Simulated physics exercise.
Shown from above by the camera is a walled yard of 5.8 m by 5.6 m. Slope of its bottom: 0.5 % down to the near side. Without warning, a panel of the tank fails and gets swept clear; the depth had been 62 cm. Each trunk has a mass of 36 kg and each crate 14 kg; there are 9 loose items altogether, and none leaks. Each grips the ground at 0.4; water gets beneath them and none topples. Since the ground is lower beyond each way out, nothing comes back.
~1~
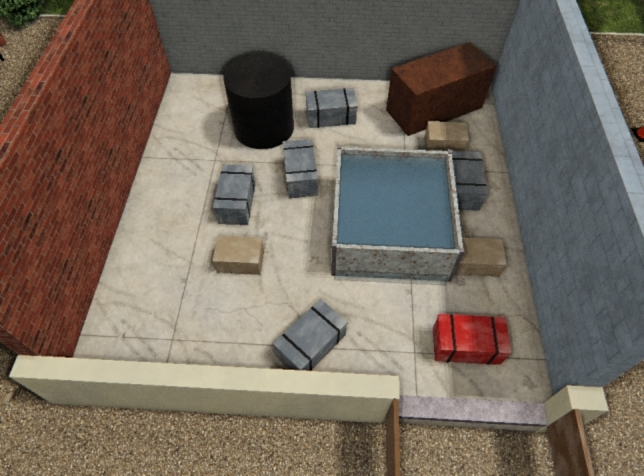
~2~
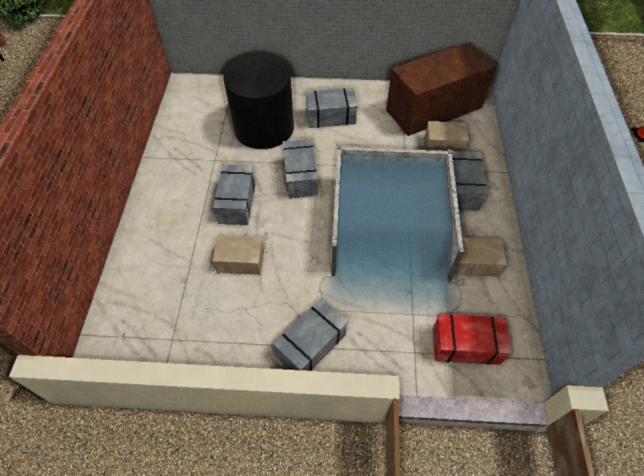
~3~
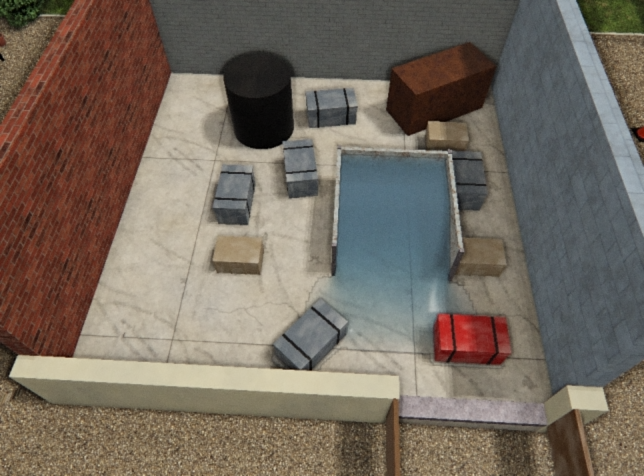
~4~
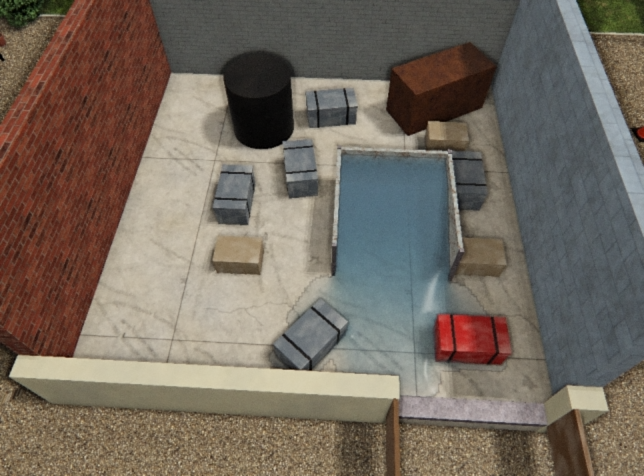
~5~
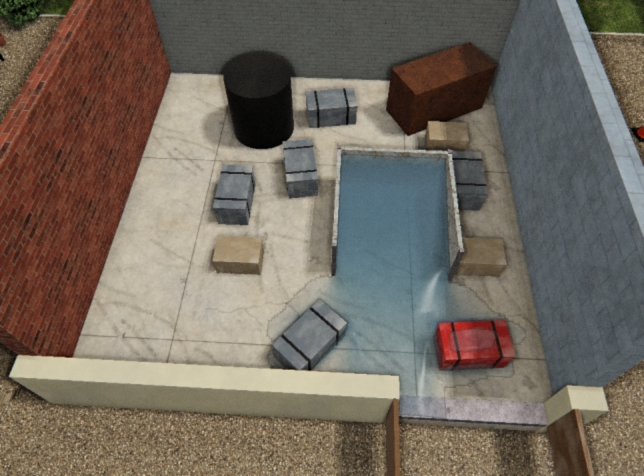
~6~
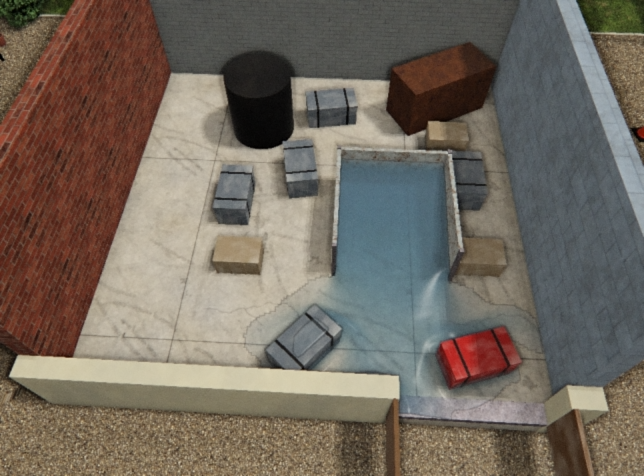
In a walled yard seen from above, crates, a dark cylinder and a rusty box stand around a water-filled tank. The tank's near side gives way and water spreads across the floor toward the front opening, then the red trunk shifts slightly and turns, and a grey crate nearby moves a little.
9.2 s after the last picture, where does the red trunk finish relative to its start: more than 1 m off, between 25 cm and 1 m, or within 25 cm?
More than 1 m off.
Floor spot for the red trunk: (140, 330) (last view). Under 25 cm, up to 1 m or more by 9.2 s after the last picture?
Well, it is shoved a long way.
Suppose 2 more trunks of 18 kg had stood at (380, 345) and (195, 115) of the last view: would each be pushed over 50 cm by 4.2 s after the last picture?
Respectively: Outside the limit and inside the limit.
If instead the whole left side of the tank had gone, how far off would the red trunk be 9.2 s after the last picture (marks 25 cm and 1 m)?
I'd expect the red trunk to have remained in place.
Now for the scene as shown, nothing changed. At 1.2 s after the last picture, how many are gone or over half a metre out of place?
By my reckoning, 2.
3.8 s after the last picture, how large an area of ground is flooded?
18 m2.
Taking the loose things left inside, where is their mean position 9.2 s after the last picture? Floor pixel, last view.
Centre of the remaining things: Roughly (335, 200).
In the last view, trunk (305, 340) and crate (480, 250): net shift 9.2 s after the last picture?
First 200 cm, then 0 cm.
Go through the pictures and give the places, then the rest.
The first picture shows the red trunk at (474, 333), on the bottom; water covers 2.4 m2; 0 of 9 have shifted.
The second picture shows the red trunk at (474, 333), on the bottom; water covers 3.3 m2; 0 of 9 have shifted.
The third picture shows the red trunk at (474, 333), on the bottom; water covers 4.2 m2; 0 of 9 have shifted.
The fourth picture shows the red trunk at (474, 333), on the bottom; 5.3 m2 under water; 0 of 9 have shifted.
The fifth picture shows the red trunk at (476, 339), on the bottom, 8 cm from its start; water covers 6.1 m2; 1 of 9 have shifted.
The sixth picture shows the red trunk at (481, 352), on the bottom, 24 cm from its start; water covers 6.9 m2; 2 of 9 have shifted.
Then, 1.2 s after the last picture the red trunk has gone out; 1 of 9 are out; 0 afloat.
Then, 3.8 s after the last picture the red trunk has gone out; 1 of 9 are out; 0 afloat.
Then, 6.2 s after the last picture the red trunk has gone out; 1 of 9 are out; 0 afloat.
Then, 9.2 s after the last picture the red trunk has gone out; 1 of 9 are out; 0 afloat.
